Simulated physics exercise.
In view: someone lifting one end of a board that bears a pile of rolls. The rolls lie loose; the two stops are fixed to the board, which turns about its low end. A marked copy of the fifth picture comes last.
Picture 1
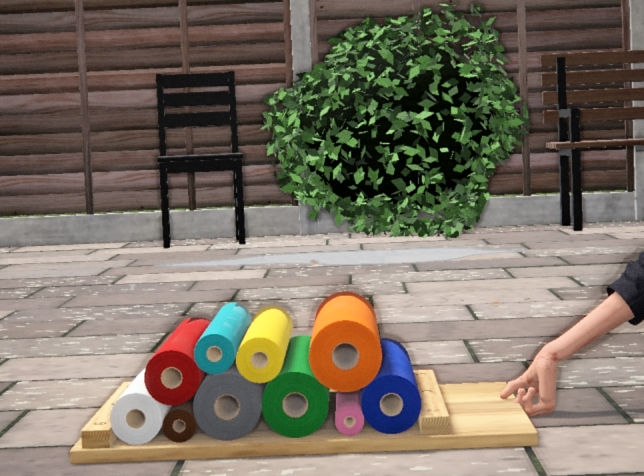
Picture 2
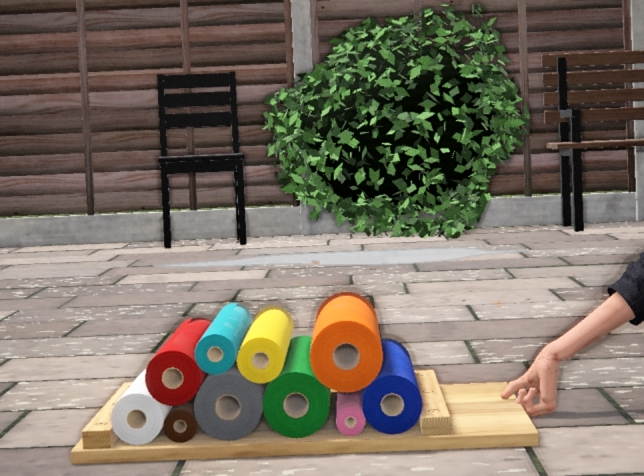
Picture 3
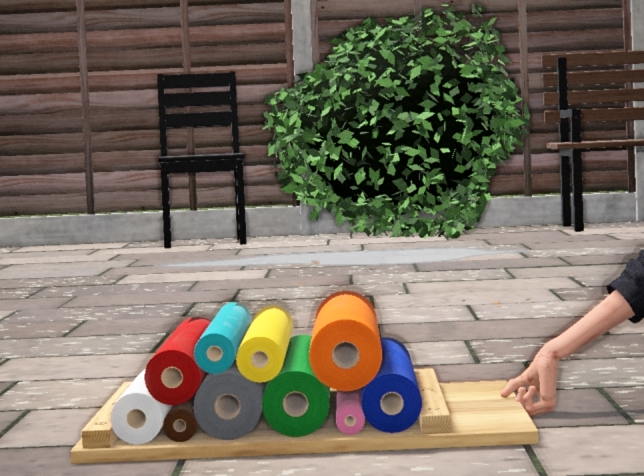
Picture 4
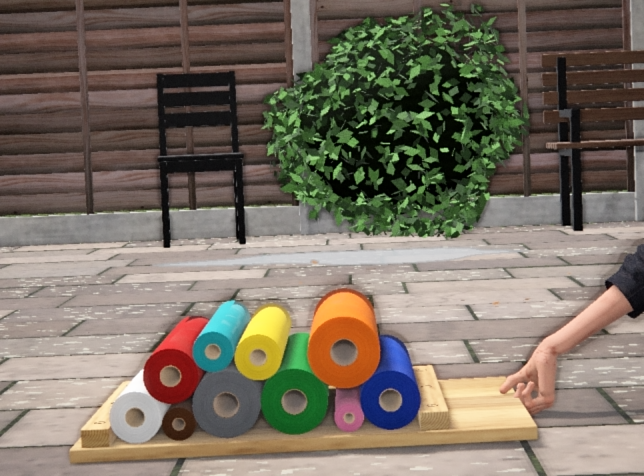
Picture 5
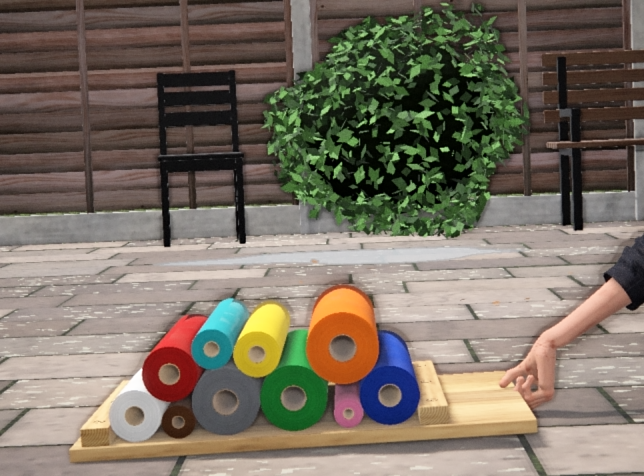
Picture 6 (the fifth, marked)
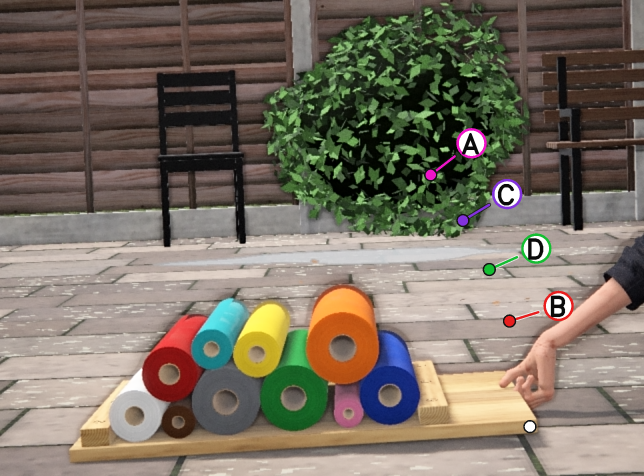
Colourful rolls lying stacked on a wooden board, barely shifting as a hand at the right end lifts it very slightly.
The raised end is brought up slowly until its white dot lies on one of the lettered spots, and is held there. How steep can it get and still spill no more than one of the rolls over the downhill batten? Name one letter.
The highest mark that will do is A.
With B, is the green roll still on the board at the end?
Yes.
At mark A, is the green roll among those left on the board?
The green roll: Yes.
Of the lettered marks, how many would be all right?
Four of them.
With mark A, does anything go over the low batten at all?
No, at A.
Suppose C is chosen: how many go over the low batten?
At C the number is none.
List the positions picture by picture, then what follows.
In the first frame, red roll (172, 377); yellow roll (260, 360); turquoise roll (214, 354).
In the second frame, turquoise roll (215, 354); board (307, 411).
In the third frame, board (307, 410); pink roll (350, 420); blue roll (392, 403); yellow roll (260, 359).
In the fourth frame, board (306, 408); white roll (135, 417); grey roll (226, 404).
In the fifth frame, board (306, 404); white roll (135, 416).
On the marked copy, A at (431, 175); B at (509, 321); C at (463, 220); D at (489, 269); the white dot at (530, 427).
Following A. Soon after the start, board at 20°.
Later, board at 36°.
In the end, board at 36°, none over the low batten.
As for the rest, B none over the low batten; C none over the low batten; D none over the low batten.
